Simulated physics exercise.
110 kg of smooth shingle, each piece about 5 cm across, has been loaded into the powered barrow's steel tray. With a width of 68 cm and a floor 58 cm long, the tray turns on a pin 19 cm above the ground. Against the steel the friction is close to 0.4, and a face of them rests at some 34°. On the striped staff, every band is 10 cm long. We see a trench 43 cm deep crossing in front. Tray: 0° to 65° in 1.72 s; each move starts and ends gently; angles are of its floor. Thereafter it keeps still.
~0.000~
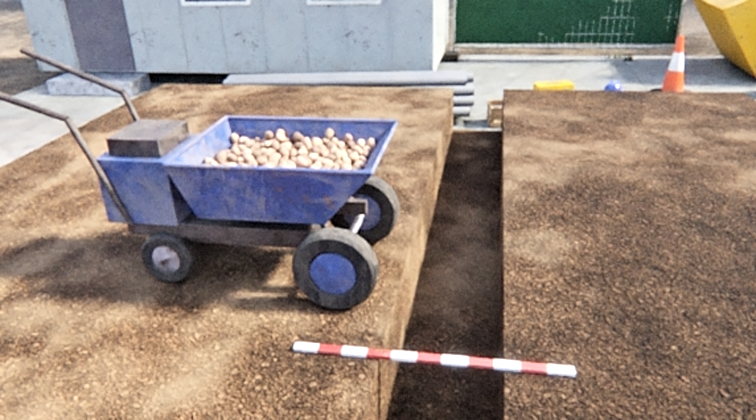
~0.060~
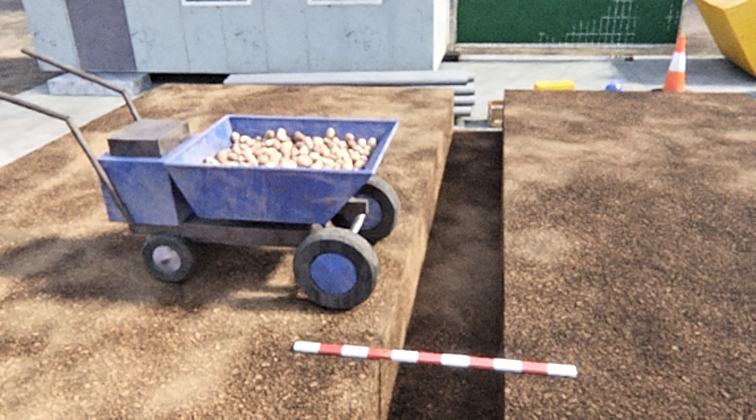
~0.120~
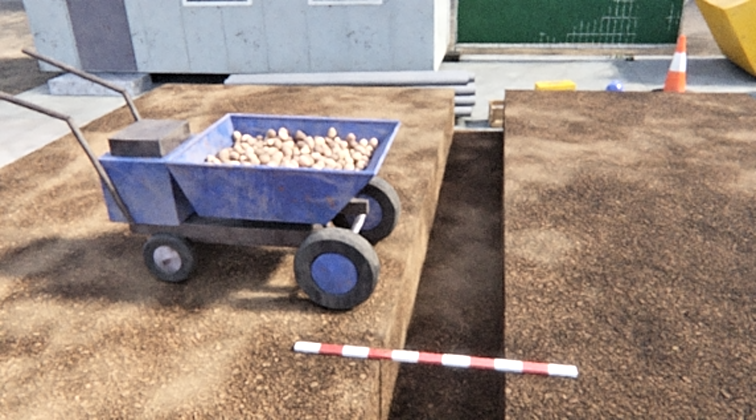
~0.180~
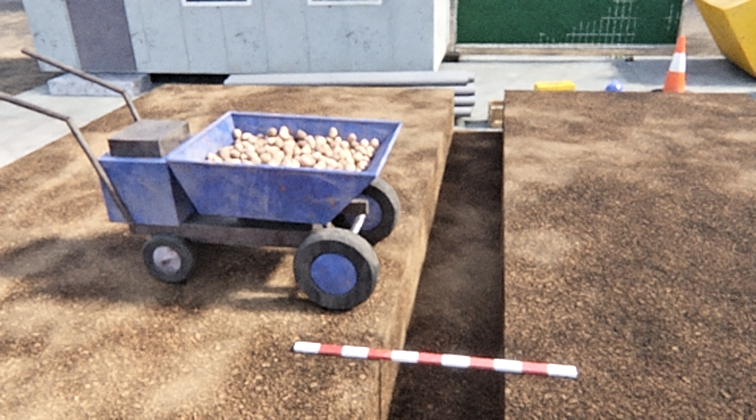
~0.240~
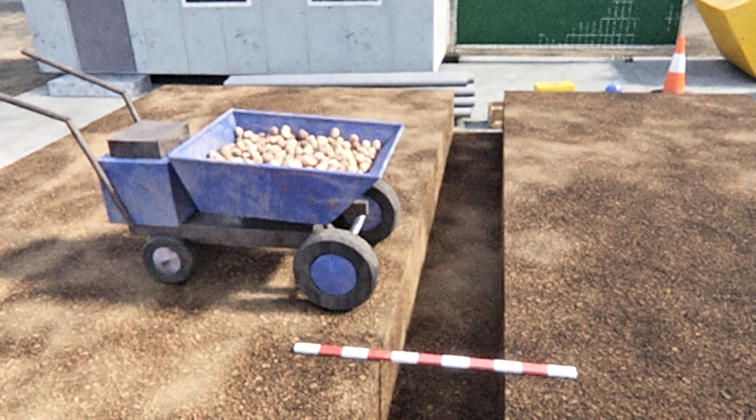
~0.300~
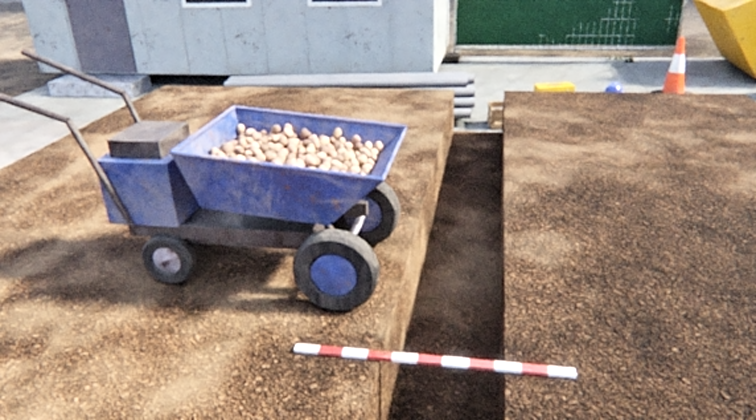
A blue powered barrow loaded with rounded brown stones standing beside a trench, its tray tilting slightly as the stones shift a little.
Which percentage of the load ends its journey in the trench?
Roughly 68 per cent.
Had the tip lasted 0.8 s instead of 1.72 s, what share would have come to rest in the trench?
50 per cent.
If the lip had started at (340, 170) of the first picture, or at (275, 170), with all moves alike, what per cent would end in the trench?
Near 95 then near 95 percent.
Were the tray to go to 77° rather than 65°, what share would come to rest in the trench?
Close to 70 per cent then.
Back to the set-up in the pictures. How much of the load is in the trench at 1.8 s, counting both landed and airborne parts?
About 35 per cent by then.
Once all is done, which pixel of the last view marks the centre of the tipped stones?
Around (484, 340).
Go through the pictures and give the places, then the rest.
The tray is at 0°, its lip at (371, 173); the top of the load is at (296, 143), in the first frame.
Lip at (373, 173), floor tilted 0°, highest stones at (288, 141); the stones move at 0.1 m/s on average, in the second frame.
The tray is at 1°, its lip at (375, 174); the top of the load is at (290, 140); the stones move at 0.1 m/s on average, in the third frame.
The tray is at 2°, its lip at (376, 175); the top of the load is at (285, 139); the stones move at 0.2 m/s on average, in the fourth frame.
Lip at (379, 177), floor tilted 3°, highest stones at (280, 137); the stones move at 0.2 m/s on average, in the fifth frame.
The tray is at 5°, its lip at (383, 180); the top of the load is at (259, 136); the stones move at 0.3 m/s on average, in the sixth frame.
After 1.3 s the floor is at 55°; 100 % in the tray; the foremost stones are at (453, 219).
After 1.8 s the floor is at 65°; 45 % in the tray, 33 % in the trench, 22 % past the trench; the foremost stones are at (587, 276).
After 2.2 s the floor is at 65°; 19 % in the tray, 49 % in the trench, 32 % past the trench; the foremost stones are at (678, 295).
After 4.1 s the floor is at 65°; 0 % in the tray, 68 % in the trench, 32 % past the trench; the foremost stones are at (746, 310).
